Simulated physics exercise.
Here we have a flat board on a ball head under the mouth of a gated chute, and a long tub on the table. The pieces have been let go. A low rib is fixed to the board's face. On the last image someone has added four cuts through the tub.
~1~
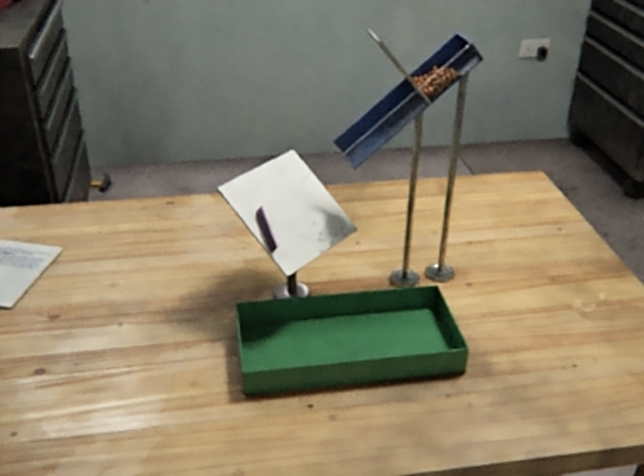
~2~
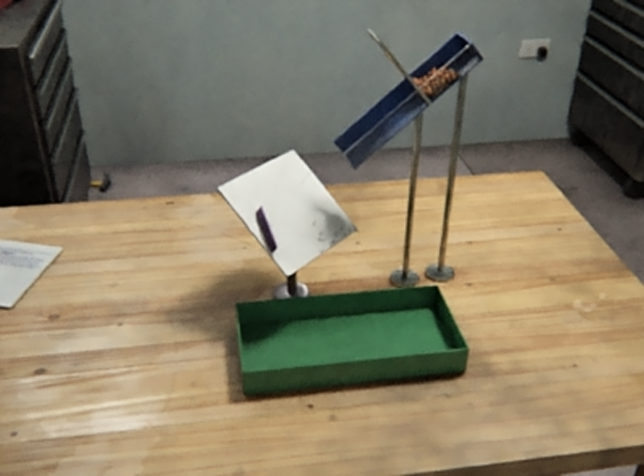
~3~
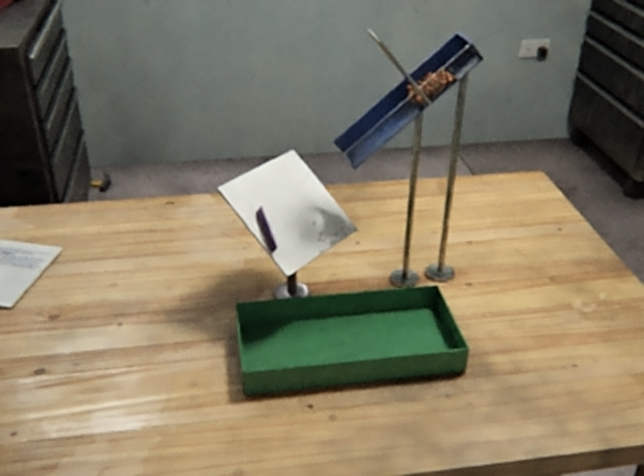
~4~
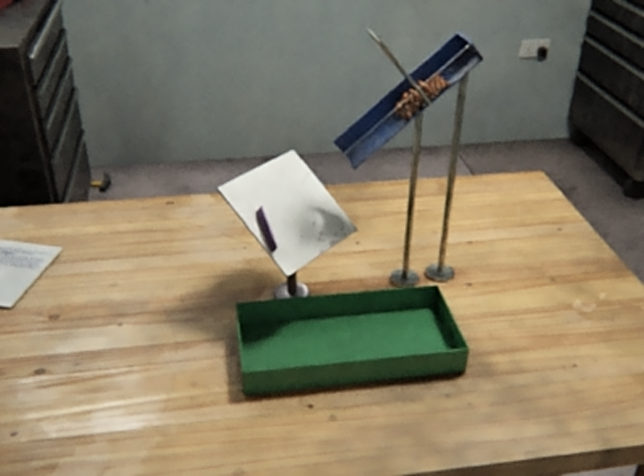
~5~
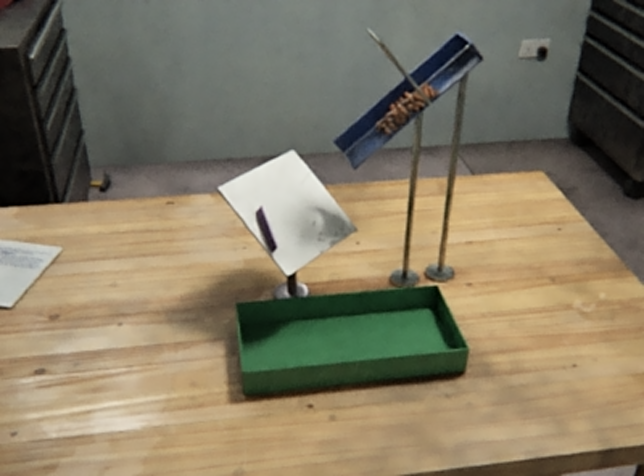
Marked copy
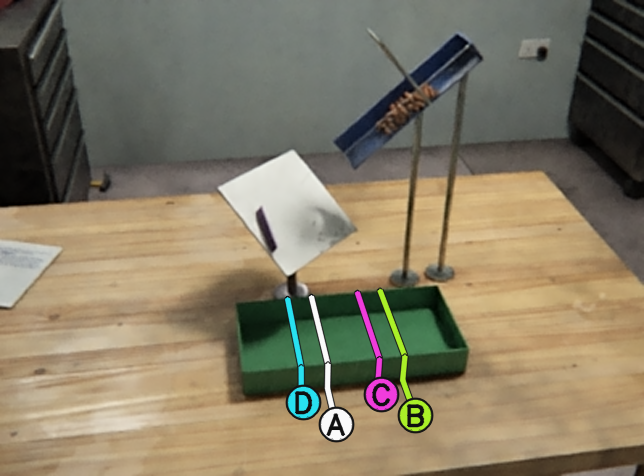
On a wooden workshop table, small orange-brown pieces sliding down a blue sloping chute above a tilted white board and green tub.
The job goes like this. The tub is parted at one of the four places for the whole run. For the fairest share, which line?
A is best.
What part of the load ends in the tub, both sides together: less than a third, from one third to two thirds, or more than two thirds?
More than two thirds.
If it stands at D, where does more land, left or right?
The right side.
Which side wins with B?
The left side.
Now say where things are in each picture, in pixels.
In the first frame, load behind the gate at (433, 82), cereal balls; lip of the chute at (350, 162), sloping fairly steeply.
In the second frame, middle of the board at (291, 209), tilted fairly steeply; middle of its low edge at (325, 252); of its high edge at (257, 168).
In the third frame, front corners of the tub at (243, 372) and (469, 349), empty; front of the load at (410, 97).
In the fourth frame, middle of the load at (417, 95); its front at (396, 112), about a third of the way to the lip; rib from (261, 206) to (277, 247).
In the fifth frame, middle of the load at (407, 106); its front at (378, 129), about half of the way to the lip.
On the marked copy, line A crosses the front rim at (327, 363); line B crosses the front rim at (404, 355); line C crosses the front rim at (379, 358); line D crosses the front rim at (301, 366).
For line A, of what is caught, about half on the left of the divider, about half on the right.
For line B, of what is caught, all on the left of the divider, none on the right.
For line C, of what is caught, nearly all on the left of the divider, a small part on the right.
For line D, of what is caught, a small part on the left of the divider, nearly all on the right.
